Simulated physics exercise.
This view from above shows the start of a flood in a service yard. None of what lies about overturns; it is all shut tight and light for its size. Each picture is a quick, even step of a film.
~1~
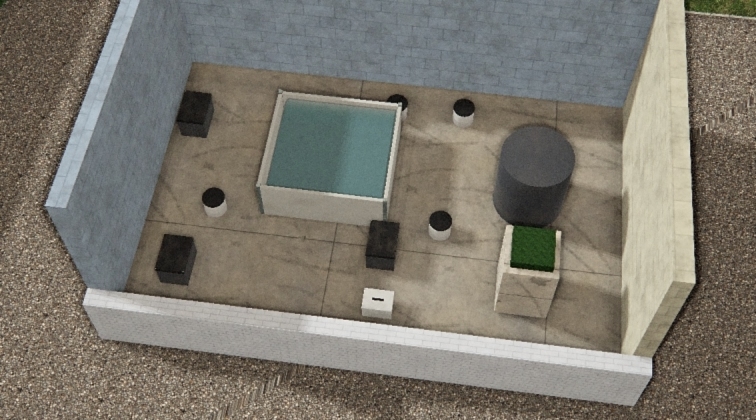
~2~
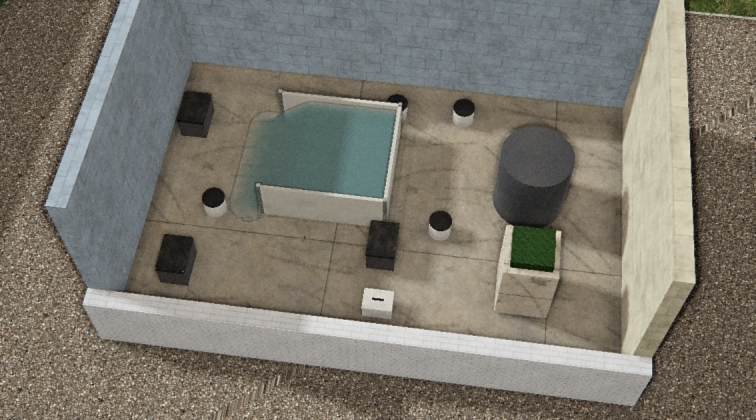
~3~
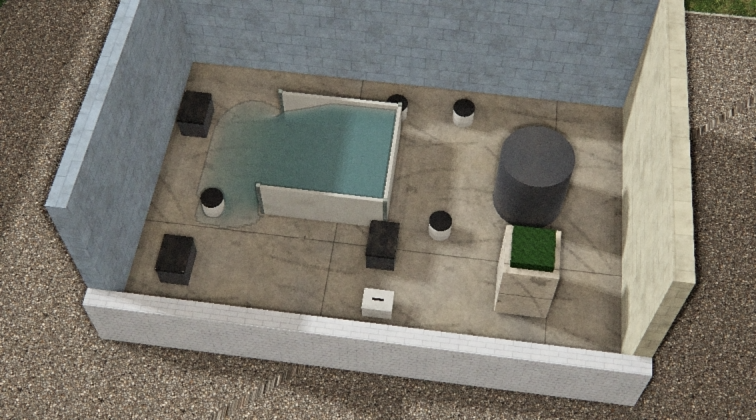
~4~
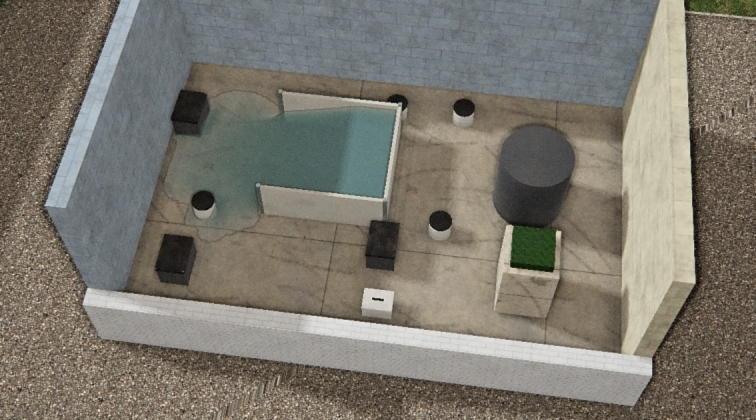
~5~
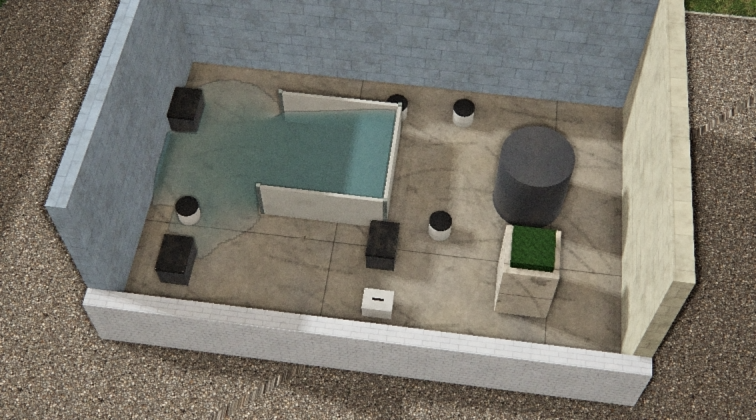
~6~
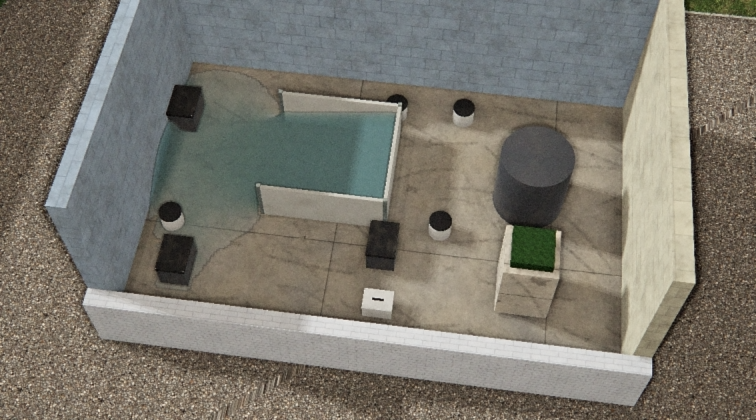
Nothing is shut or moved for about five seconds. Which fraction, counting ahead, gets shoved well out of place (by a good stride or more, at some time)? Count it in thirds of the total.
Out of the total, two thirds or more.
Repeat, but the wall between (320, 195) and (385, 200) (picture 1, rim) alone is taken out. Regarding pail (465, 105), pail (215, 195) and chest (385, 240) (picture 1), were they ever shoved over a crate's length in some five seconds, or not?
Taking them one at a time, the first not displaced that far, the second not displaced that far and the third gets shoved clear.
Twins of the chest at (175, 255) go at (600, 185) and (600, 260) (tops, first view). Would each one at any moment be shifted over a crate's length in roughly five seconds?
In sequence: Doesn't go far, doesn't go far.
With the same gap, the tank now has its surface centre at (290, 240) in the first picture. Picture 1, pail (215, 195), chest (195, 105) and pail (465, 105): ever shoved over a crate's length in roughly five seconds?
Result per object - went far, went far, went far.
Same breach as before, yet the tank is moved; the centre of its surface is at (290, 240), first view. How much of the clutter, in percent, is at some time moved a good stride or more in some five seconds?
I'd put it near 60 percent.
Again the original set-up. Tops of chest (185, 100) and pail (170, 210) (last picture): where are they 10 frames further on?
I'd say about (214, 48) for the first and about (215, 288) for the second.
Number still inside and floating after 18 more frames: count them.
By my count, 2.
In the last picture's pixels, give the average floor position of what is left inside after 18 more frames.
Mean floor position: Approx. (418, 204) px, last view.
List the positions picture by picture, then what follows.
The first picture shows a pail at (213, 197) rests on the ground; a chest at (194, 106), on the bottom; 0 of 8 have shifted.
The second picture shows a pail at (213, 197), on the bottom; a chest at (194, 106) rests on the ground; 0 of 8 have shifted.
The third picture shows a pail at (212, 197) rests on the ground; a chest at (194, 106), on the bottom; 0 of 8 have shifted.
The fourth picture shows a pail at (203, 200) rests on the ground, close to its start; a chest at (189, 105) rests on the ground, close to its start; 2 of 8 have shifted.
The fifth picture shows a pail at (187, 206), on the bottom, a stride from its start; a chest at (184, 102), on the bottom, close to its start; 2 of 8 have shifted.
The sixth picture shows a pail at (170, 211), on the bottom, a stride from its start; a chest at (184, 100) floats, close to its start; 2 of 8 have shifted.
A moment on, 1 of 8 are well off their spots; 1 afloat.
Next, 3 of 8 are well off their spots; 2 afloat.
Later, 6 of 8 are well off their spots; 2 afloat.
In the end, 7 of 8 are well off their spots, and 7 have been at some point; 3 afloat.
